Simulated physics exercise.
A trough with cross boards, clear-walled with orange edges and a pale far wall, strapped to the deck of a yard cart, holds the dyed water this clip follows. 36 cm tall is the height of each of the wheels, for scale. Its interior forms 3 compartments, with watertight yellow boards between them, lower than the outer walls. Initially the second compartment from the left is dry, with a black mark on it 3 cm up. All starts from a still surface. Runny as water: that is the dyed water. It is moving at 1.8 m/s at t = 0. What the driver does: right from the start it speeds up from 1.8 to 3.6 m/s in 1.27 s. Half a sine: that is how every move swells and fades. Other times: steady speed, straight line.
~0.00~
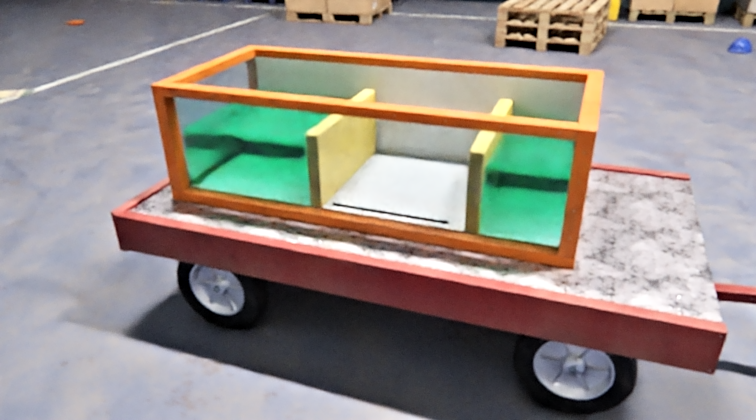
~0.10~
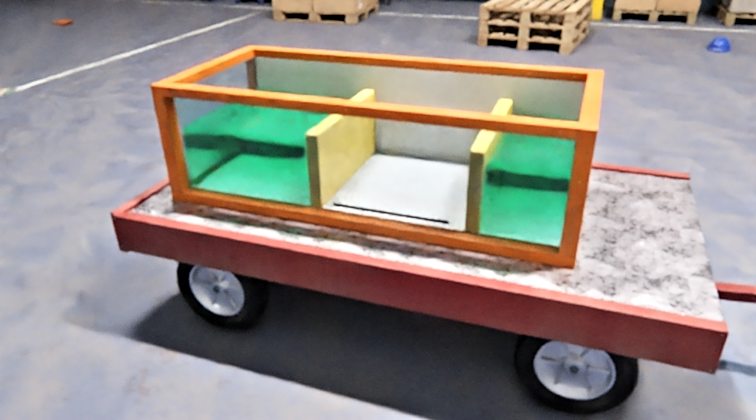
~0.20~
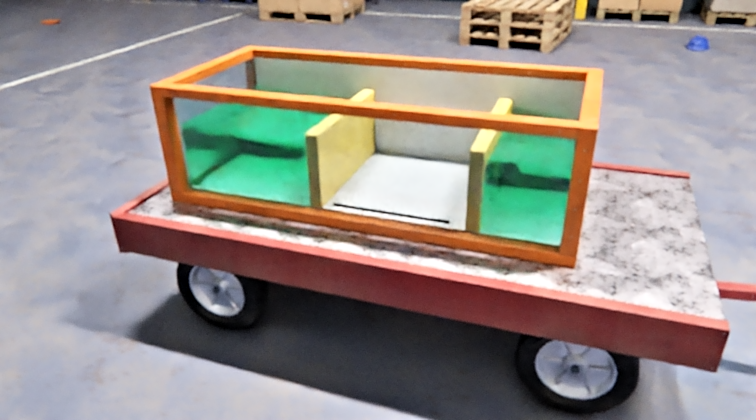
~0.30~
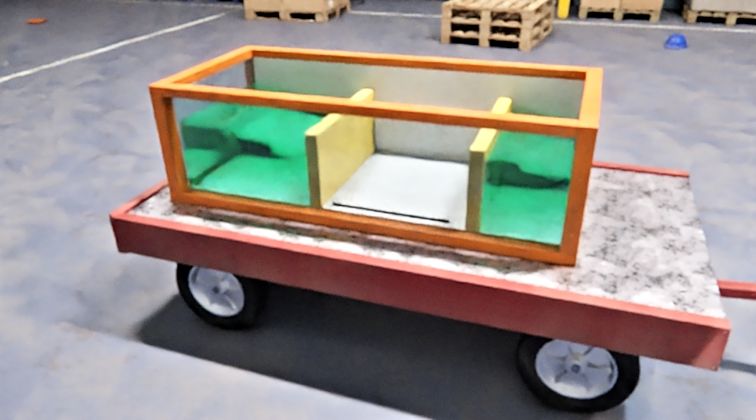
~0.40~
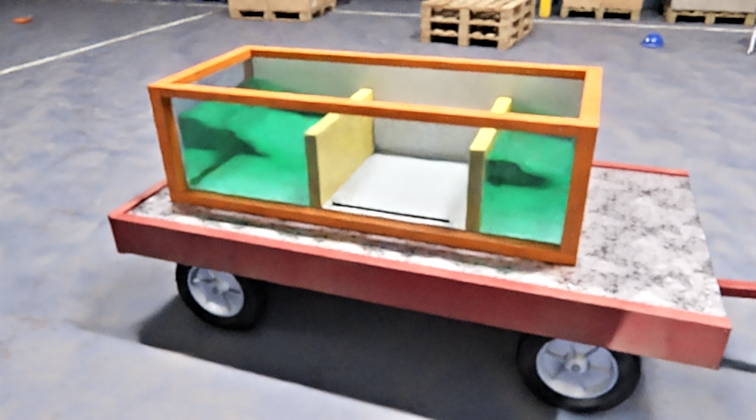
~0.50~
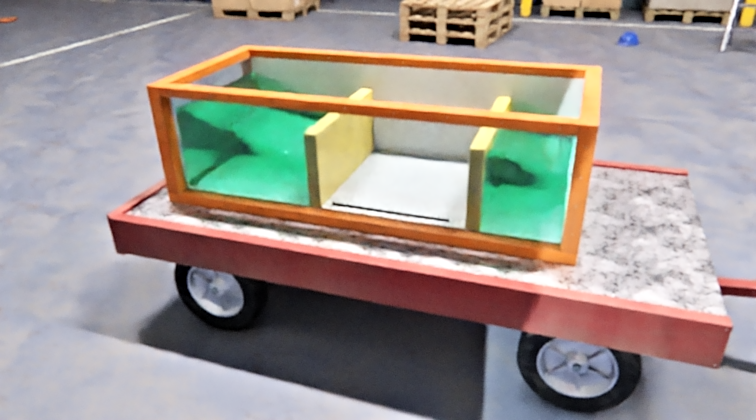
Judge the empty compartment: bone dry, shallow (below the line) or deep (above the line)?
Bone dry.
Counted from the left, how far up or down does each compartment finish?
From the left: 0, 0, 0.
After 0.90 s the compartments hold 24, 0, 24 cm, left to right.
After 1.30 s the compartments hold 24, 0, 24 cm, left to right.
After 1.80 s the compartments hold 24, 0, 24 cm, left to right.
After 4.26 s the compartments hold 24, 0, 24 cm, left to right.
